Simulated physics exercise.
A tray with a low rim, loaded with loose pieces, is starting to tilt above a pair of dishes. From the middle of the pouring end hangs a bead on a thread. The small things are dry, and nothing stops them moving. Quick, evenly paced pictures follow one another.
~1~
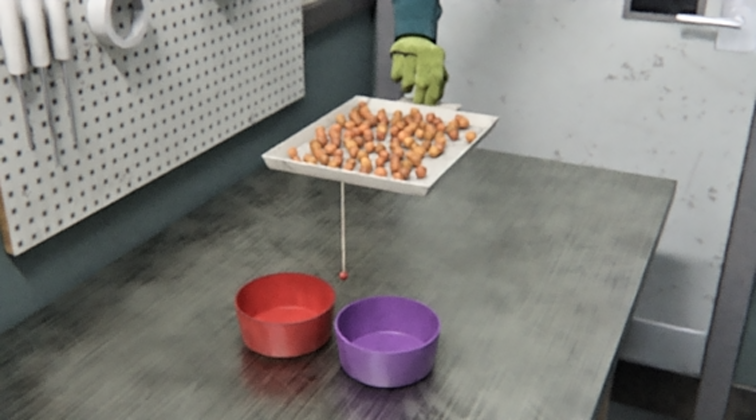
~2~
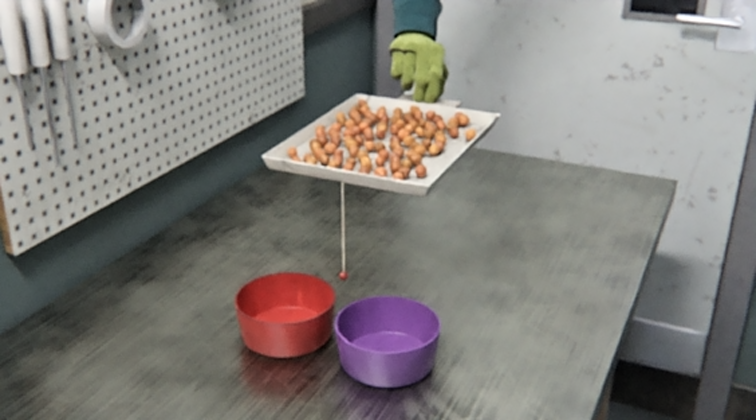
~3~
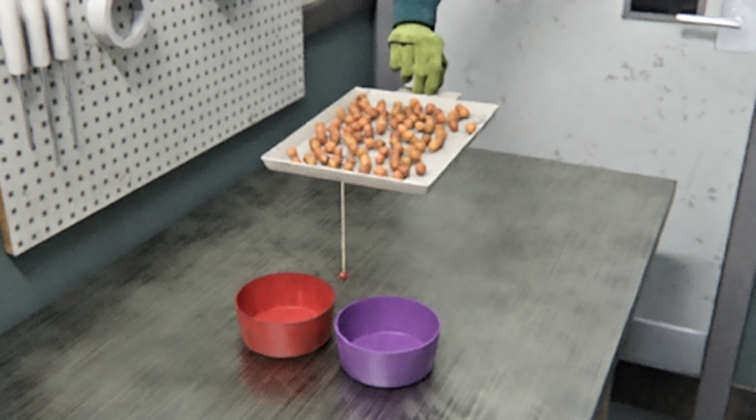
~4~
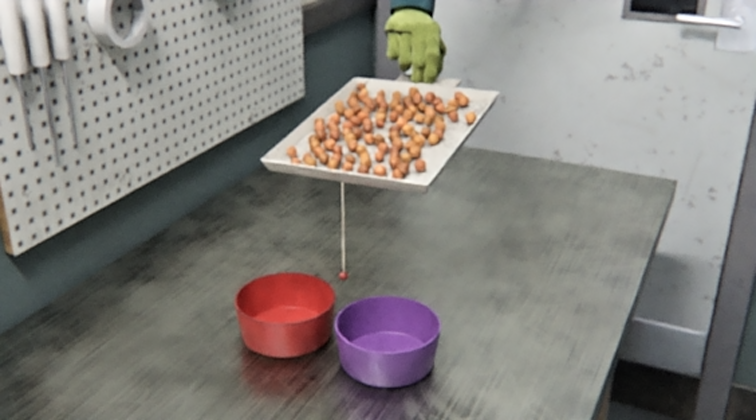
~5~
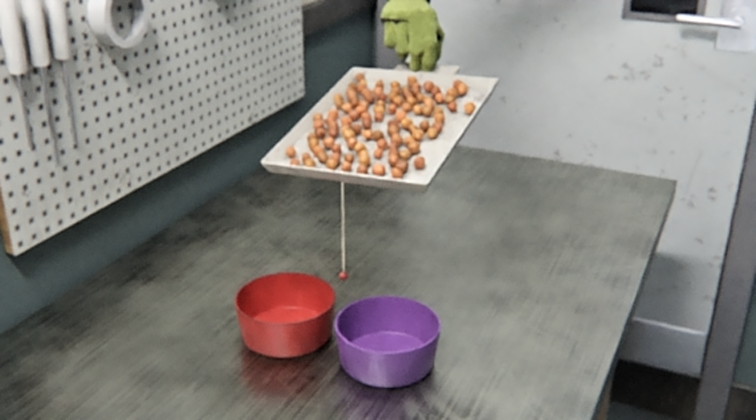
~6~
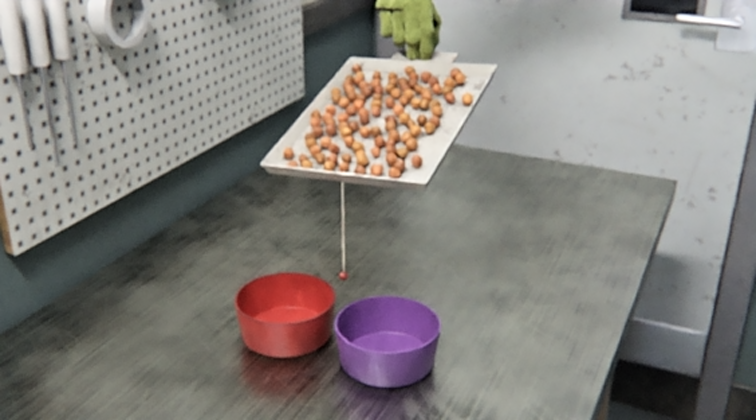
Tray of hazelnuts tilting gradually above a red bowl and a purple bowl as a green-gloved hand raises its far end.
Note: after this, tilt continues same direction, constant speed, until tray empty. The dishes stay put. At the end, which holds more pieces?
The dish to the left will collect more.
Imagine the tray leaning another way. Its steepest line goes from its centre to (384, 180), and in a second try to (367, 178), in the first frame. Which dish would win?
For the first heading it's the dish at right, and for the second it's the dish at right.
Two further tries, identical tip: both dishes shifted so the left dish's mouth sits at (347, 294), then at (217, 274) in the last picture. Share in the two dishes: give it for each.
Roughly 30% on the first try and 80% on the second.
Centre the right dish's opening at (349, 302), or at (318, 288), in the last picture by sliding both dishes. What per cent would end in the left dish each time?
I'd say about 50 percent, followed by about 20 percent.
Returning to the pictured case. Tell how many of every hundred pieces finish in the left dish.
Roughly 70 %.
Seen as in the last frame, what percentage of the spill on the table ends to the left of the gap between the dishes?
Share on the left: Near 90 %.
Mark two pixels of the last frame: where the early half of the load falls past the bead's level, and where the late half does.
Around (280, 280) first; around (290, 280) second.
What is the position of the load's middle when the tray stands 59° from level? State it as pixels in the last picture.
Somewhere about pixel (321, 149).
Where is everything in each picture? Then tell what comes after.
Corners of the pouring end (268, 155) and (425, 184), level; middle of the load (380, 136), hazelnuts; left dish (260, 337); right dish (366, 366); bead on its thread (344, 276), in the first picture.
Corners of the pouring end (268, 155) and (425, 183), level; middle of the load (380, 134), in the second picture.
Corners of the pouring end (268, 156) and (425, 183), tipped barely, lowest at the left corner; middle of the load (380, 130), in the third picture.
Corners of the pouring end (267, 158) and (424, 181), tipped a little, lowest at the left corner; middle of the load (379, 124), in the fourth picture.
Corners of the pouring end (267, 160) and (424, 180), tipped a little, lowest at the left corner; middle of the load (378, 117), in the fifth picture.
Corners of the pouring end (267, 162) and (423, 180), tipped clearly, lowest at the left corner; middle of the load (375, 112); left dish (260, 337); right dish (366, 366), in the sixth picture.
Just after the last frame, tray tipped steeply; almost all on the tray; about a tenth in the air.
A moment on, tray tipped right over; about a tenth on the tray; just a few in the right dish; roughly half in the left dish; about a tenth outside both; roughly a quarter in the air.
Further on, tray tipped past a quarter turn; about a tenth in the right dish; roughly two thirds in the left dish; roughly a quarter outside both.
When it is over, tray tipped past a quarter turn; about a tenth in the right dish; roughly two thirds in the left dish; roughly a quarter outside both.
